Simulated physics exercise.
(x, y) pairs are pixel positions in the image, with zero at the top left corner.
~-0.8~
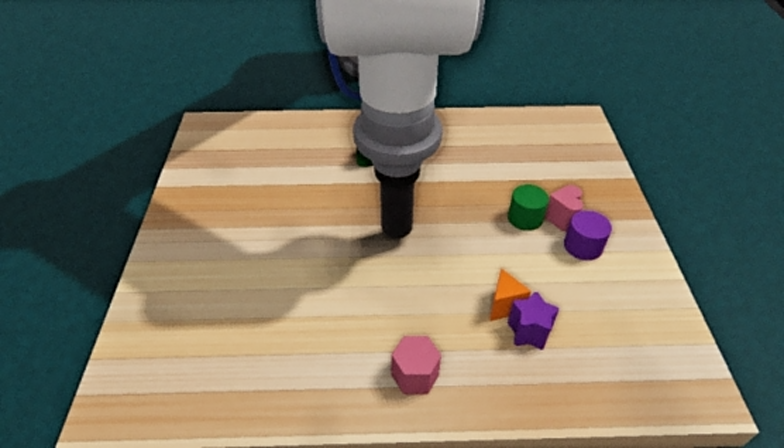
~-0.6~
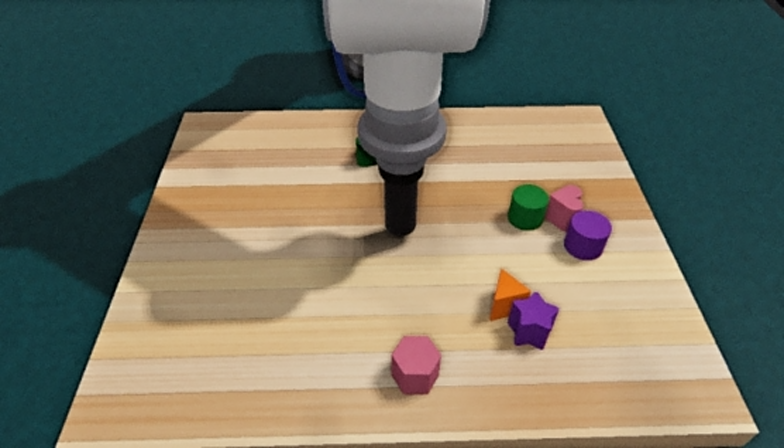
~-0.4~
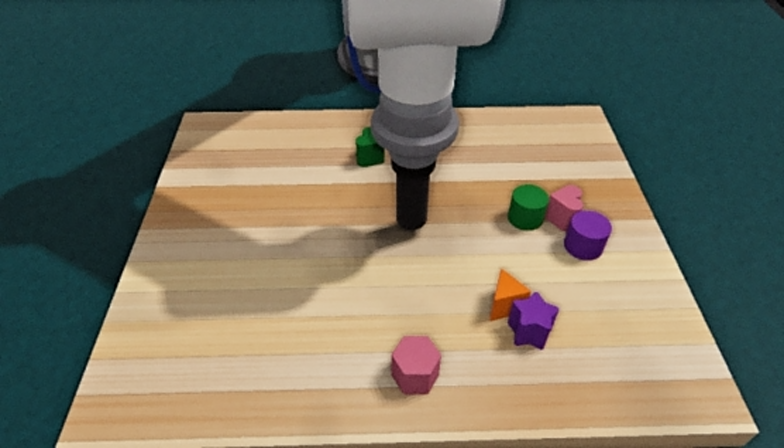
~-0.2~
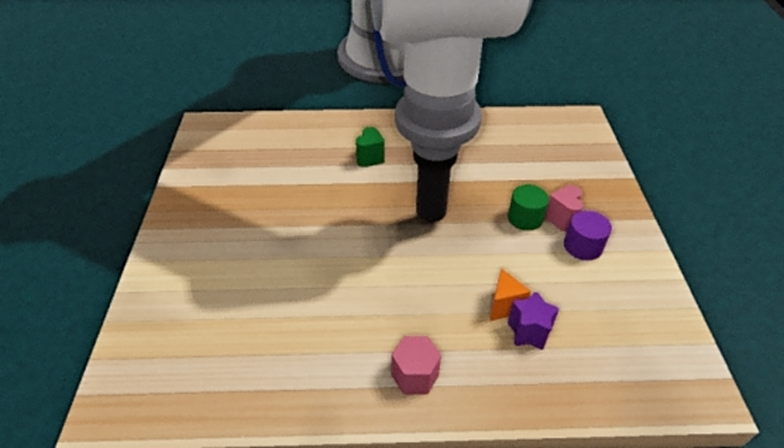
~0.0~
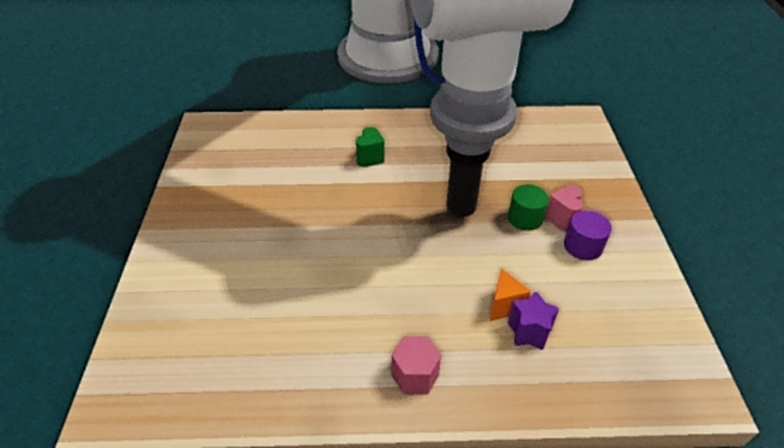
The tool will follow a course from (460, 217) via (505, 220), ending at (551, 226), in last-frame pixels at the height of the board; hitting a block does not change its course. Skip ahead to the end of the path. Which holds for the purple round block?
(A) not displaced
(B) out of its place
A.
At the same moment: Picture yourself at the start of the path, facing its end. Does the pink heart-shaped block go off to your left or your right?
Measured against the direction from start to end, the pink heart-shaped block shifts toward the left-hand side.
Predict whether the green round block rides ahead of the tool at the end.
Pushed along.
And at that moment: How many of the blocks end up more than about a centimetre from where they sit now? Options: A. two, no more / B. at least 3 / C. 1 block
Letter A.
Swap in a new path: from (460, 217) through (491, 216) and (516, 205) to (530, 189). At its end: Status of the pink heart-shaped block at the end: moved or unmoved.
Once the path is done, it is somewhere new.
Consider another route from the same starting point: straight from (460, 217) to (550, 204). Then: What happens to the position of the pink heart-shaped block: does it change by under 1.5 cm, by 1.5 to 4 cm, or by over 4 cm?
Once the path ends, it will sit over 4 cm from where it is now.
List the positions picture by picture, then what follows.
The first frame shows tool tip at (397, 228); block tops, green round block at (531, 196); pink heart-shaped block at (569, 197); purple round block at (592, 224).
The second frame shows tool at (400, 226); blocks unchanged.
The third frame shows tool at (411, 220); blocks unchanged.
The fourth frame shows tool at (431, 213); blocks unchanged.
The fifth frame shows tool at (461, 208); green round block at (531, 196); pink heart-shaped block at (569, 197); purple round block at (592, 224).
The first path, step by step. One third of the way, tool at (493, 208); nothing pushed yet.
Two thirds of the way, tool at (524, 212); green round block at (559, 194); pink heart-shaped block at (591, 195), turned 45° clockwise.
At the end, tool at (554, 216); green round block at (583, 191); pink heart-shaped block at (619, 193), turned 75° clockwise; purple round block in place.
